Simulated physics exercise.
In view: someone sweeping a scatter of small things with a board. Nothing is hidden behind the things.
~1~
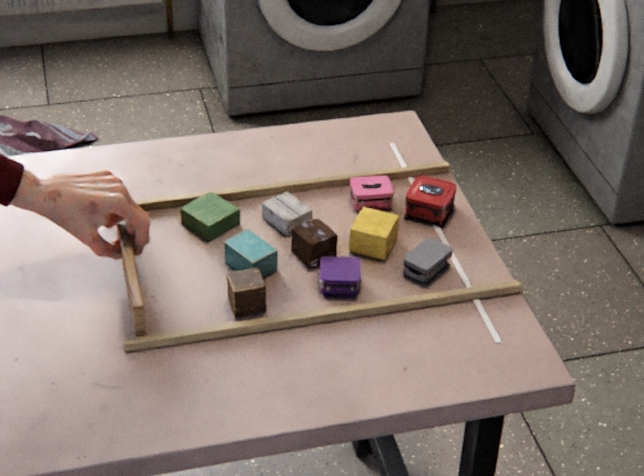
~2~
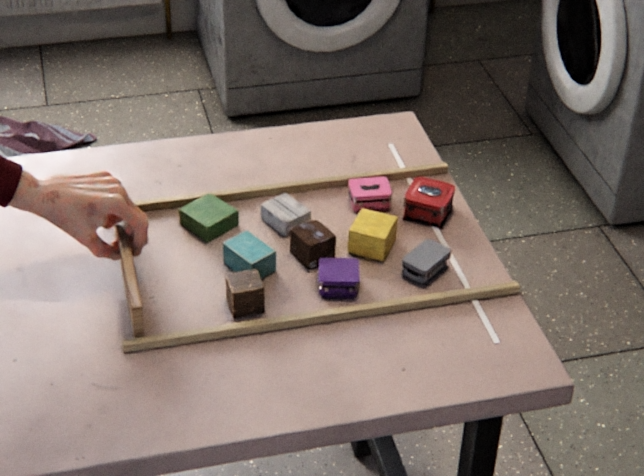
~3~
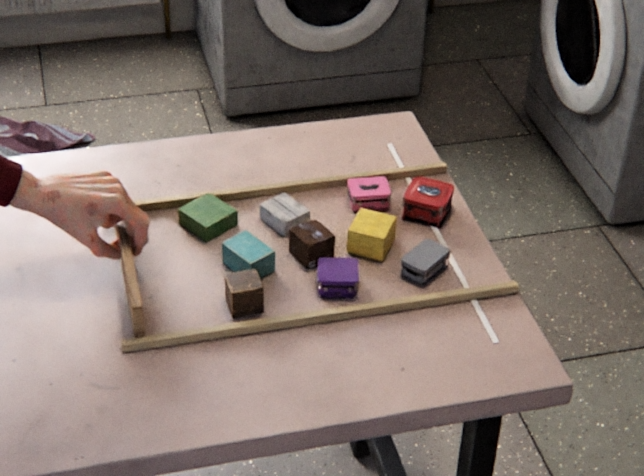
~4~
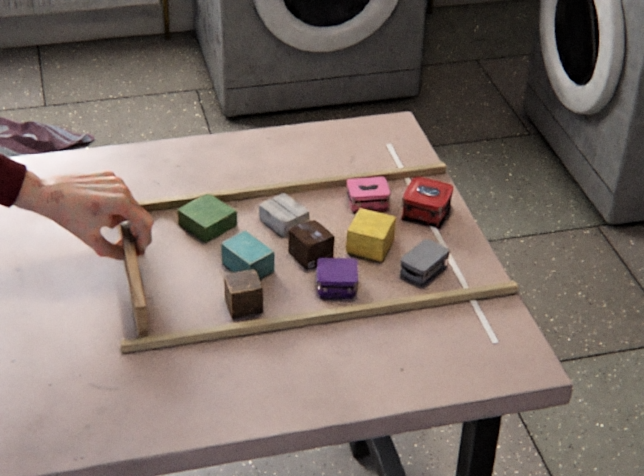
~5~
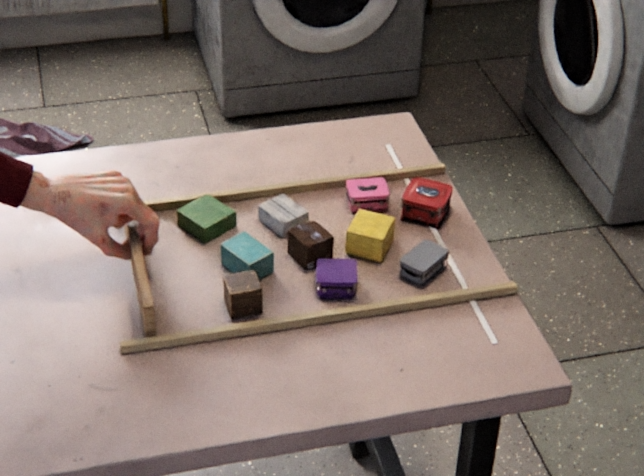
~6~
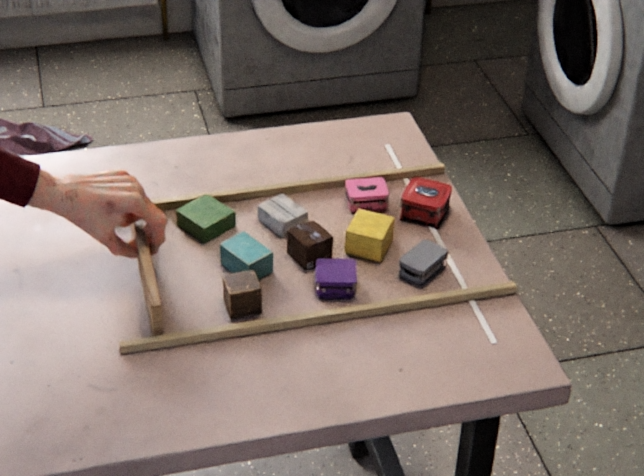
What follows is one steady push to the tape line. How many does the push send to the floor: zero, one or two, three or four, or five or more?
Here the number that fall off is five or more.
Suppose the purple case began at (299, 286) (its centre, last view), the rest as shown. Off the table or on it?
Then it tumbles off.
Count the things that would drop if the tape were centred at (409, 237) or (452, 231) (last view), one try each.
It would be 4 and 7.
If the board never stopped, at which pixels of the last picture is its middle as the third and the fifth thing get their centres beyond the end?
First at (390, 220), next at (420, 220).
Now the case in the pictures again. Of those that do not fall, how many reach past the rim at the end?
It comes to 1.
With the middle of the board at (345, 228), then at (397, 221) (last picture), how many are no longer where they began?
At the one place 10, at the other 10.
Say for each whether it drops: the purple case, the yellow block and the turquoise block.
The purple case goes over, the yellow block tumbles off, the turquoise block remains up.
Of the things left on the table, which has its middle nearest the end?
It is the brown box.
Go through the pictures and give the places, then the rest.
In the first picture, red case (431, 200); grey case (427, 262); pink case (371, 194); board (127, 257); tape (439, 232).
In the second picture, grey case (426, 263); brown box (313, 244).
In the third picture, pink case (369, 195); board (126, 257).
In the fourth picture, red case (427, 202); black block (243, 294).
In the fifth picture, grey case (423, 264); green block (207, 218).
In the sixth picture, red case (426, 202); grey case (423, 263); pink case (367, 196); board (143, 256); tape (435, 233).
Early on, none off yet; red case at rest near (426, 202); grey case at rest near (423, 263); pink case at rest near (367, 196).
A while later, none off yet; red case at rest near (428, 202); grey case at rest near (423, 263); pink case travelled a little near (387, 191).
Further along, none off yet; red case travelled about its own width near (466, 196); grey case travelled well along near (492, 252); pink case travelled well along near (448, 175).
Finally, the number that fall off is five or more; lost, white box, purple case, yellow block, pink case, grey case and red case.
